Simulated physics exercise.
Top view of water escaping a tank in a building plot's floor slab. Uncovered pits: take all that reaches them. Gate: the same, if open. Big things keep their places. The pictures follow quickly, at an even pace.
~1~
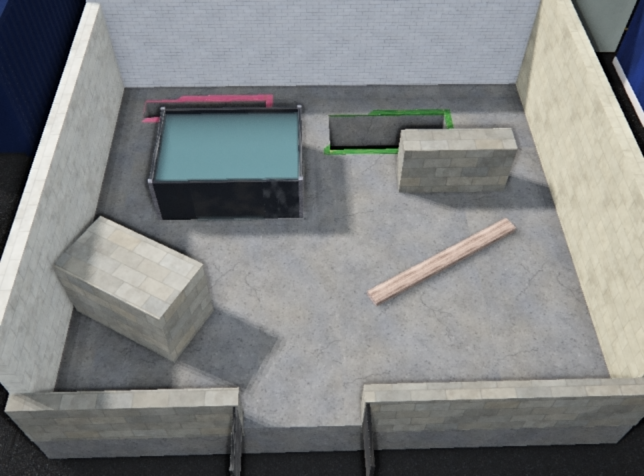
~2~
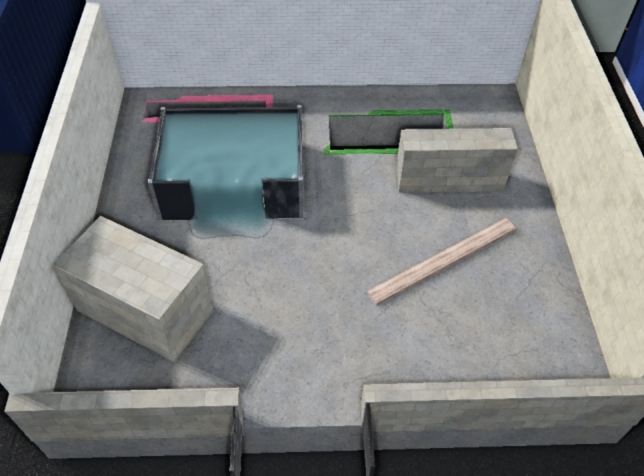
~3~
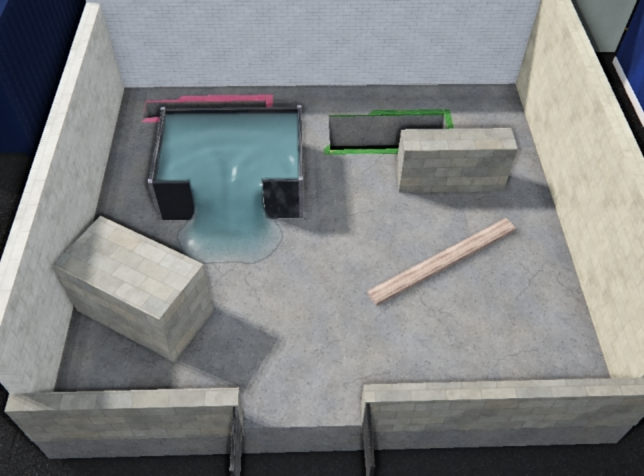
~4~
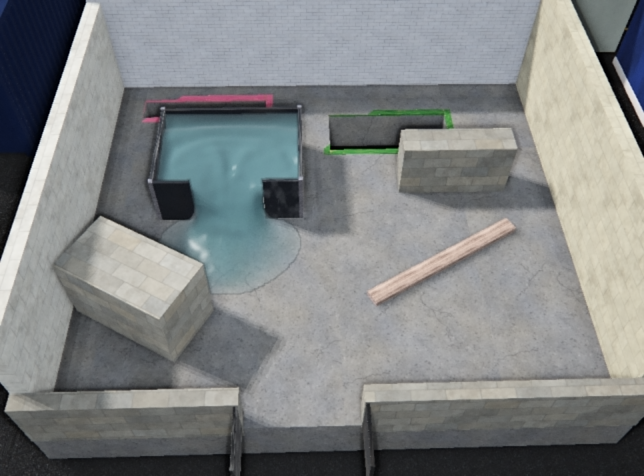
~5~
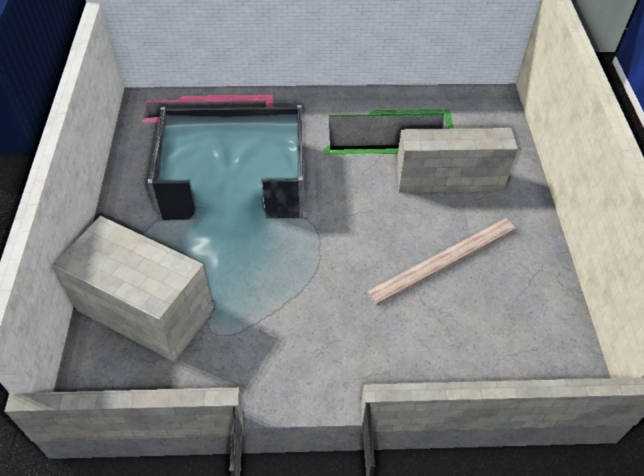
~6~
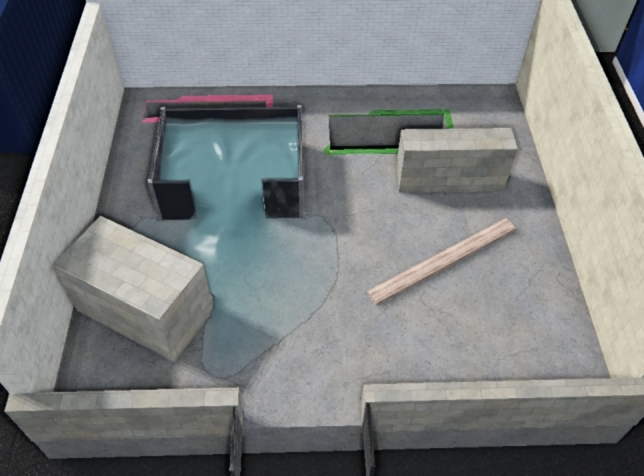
Water pouring from a gap in a dark tank's front wall, spreading across the grey floor past a pale stone block.
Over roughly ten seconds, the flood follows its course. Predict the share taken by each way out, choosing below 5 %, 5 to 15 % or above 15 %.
Outcome: The gate gets in excess of fifteen per cent; the green pit gets shy of five per cent; the pink pit gets five to fifteen per cent.
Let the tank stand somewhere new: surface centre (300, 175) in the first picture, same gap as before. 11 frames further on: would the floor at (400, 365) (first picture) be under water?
There: Under water.
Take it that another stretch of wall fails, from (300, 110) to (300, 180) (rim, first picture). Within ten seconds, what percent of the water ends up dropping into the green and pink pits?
In percent: Green 50, pink 0.
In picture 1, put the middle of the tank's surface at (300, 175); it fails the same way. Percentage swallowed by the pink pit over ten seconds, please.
Result, pink pit: 0 percent after ten seconds.
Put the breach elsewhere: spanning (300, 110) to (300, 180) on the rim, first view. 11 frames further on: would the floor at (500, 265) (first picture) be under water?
Check at the given point: Inundated.
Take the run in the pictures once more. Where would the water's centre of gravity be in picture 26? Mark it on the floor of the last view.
Somewhere around (256, 245) in the last view.
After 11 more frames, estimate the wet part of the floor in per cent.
I'd put it at roughly 35 per cent.
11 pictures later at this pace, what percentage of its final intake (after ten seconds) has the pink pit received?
Close to 0 %.
A moment on, water covers 25 % of the floor; the gate 2 %, the green pit 0 %, the pink pit 0 %.
Next, water covers 35 % of the floor; the gate 9 %, the green pit 0 %, the pink pit 0 %.
Then, water covers 50 % of the floor; the gate 17 %, the green pit 0 %, the pink pit 1 %.
Later, water covers 65 % of the floor; the gate 26 %, the green pit 0 %, the pink pit 5 %.
In the end, water covers 75 % of the floor; the gate 33 %, the green pit 1 %, the pink pit 10 %.
